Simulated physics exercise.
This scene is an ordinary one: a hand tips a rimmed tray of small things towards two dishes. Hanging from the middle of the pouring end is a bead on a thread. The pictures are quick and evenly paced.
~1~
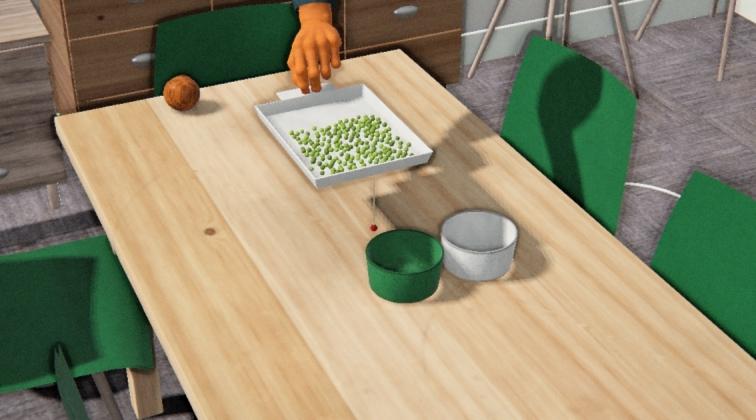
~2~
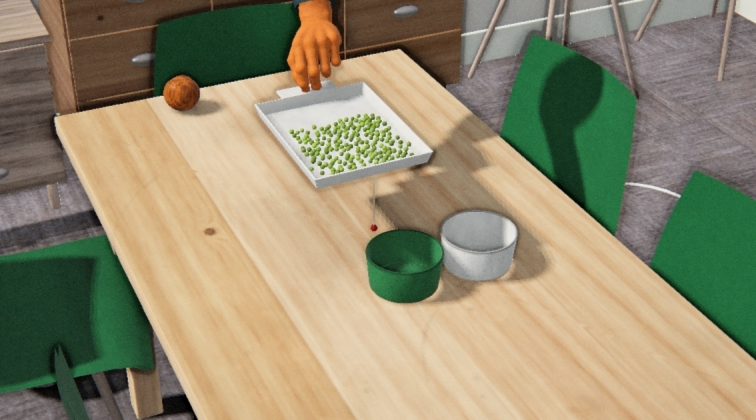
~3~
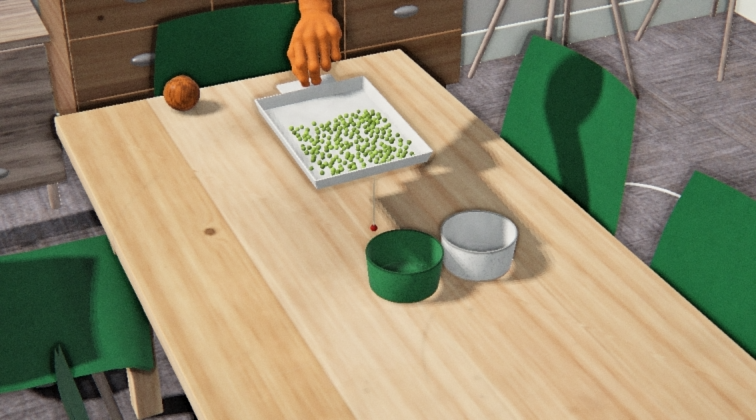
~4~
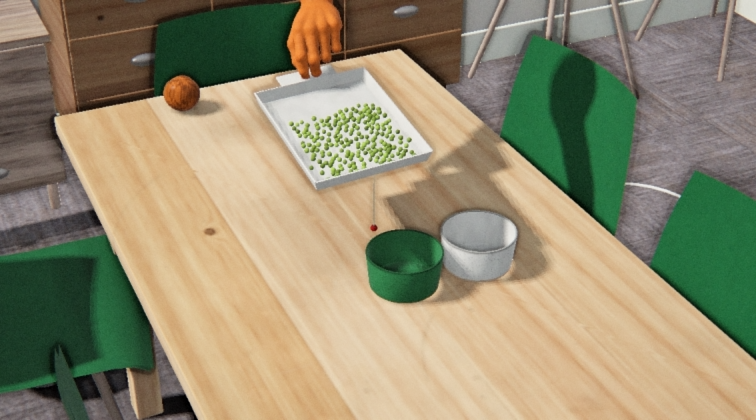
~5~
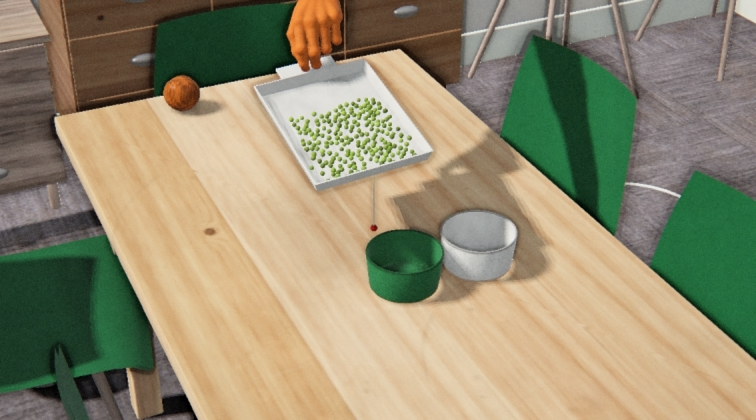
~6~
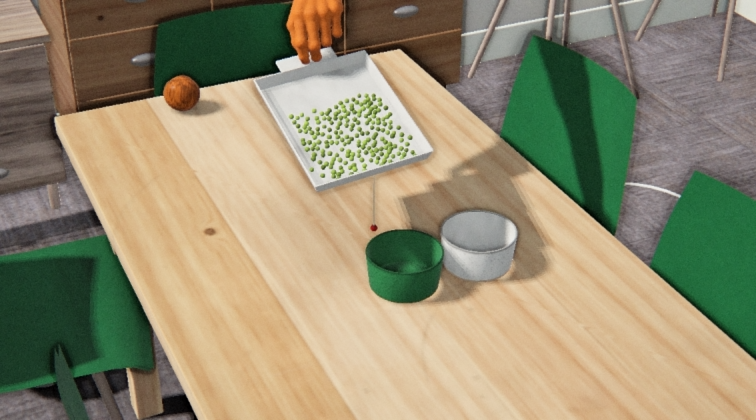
On a wooden table, an orange hand gradually tilting a white tray of scattered green peas near a green dish and a white dish.
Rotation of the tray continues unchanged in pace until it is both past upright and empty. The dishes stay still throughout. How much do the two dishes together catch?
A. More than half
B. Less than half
B, less than half.
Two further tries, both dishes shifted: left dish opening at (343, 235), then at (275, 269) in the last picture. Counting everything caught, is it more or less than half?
Result - try one, below the halfway mark; try two, past the halfway mark.
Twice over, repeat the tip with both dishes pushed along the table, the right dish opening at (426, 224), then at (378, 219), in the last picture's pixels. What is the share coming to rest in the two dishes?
That makes 60 per cent, followed by 10 per cent.
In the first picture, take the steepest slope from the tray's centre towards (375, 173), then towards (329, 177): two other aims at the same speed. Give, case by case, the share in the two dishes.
So it's 70 percent with the first slope and 0 percent with the other.
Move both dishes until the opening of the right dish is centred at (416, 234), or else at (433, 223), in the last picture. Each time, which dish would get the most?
For the first placement, the left-side one; for the second placement, the left-side one.
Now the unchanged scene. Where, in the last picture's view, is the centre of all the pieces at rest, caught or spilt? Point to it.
Roughly at (342, 301), give or take.
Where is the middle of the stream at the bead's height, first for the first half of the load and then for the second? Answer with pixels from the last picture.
Starting near (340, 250), moving on to near (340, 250).
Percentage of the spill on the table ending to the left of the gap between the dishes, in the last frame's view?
That's about 100 per cent of the spill.
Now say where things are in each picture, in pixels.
In the first picture, corners of the pouring end (317, 176) and (427, 151), level; middle of the load (356, 144), dried peas; left dish (422, 285); right dish (497, 264); bead on its thread (374, 228).
In the second picture, corners of the pouring end (317, 177) and (427, 150), level; middle of the load (356, 144).
In the third picture, corners of the pouring end (317, 178) and (427, 150), tipped barely, lowest at the left corner; middle of the load (356, 142).
In the fourth picture, corners of the pouring end (317, 179) and (428, 150), tipped a little, lowest at the left corner; middle of the load (356, 139).
In the fifth picture, corners of the pouring end (317, 181) and (428, 149), tipped a little, lowest at the left corner; middle of the load (357, 136).
In the sixth picture, corners of the pouring end (318, 182) and (428, 149), tipped clearly, lowest at the left corner; middle of the load (357, 136), roughly a quarter on the move; left dish (422, 285); right dish (497, 264).
Just after the last frame, tray tipped steeply; almost all on the tray; just a few in the air.
A moment on, tray tipped right over; about a tenth on the tray; about a tenth in the left dish; roughly half outside both; roughly a quarter in the air.
Further on, tray tipped past a quarter turn; roughly a quarter in the left dish; the larger part outside both.
When it is over, tray tipped past a quarter turn; roughly a quarter in the left dish; not one in the right dish; the larger part outside both.
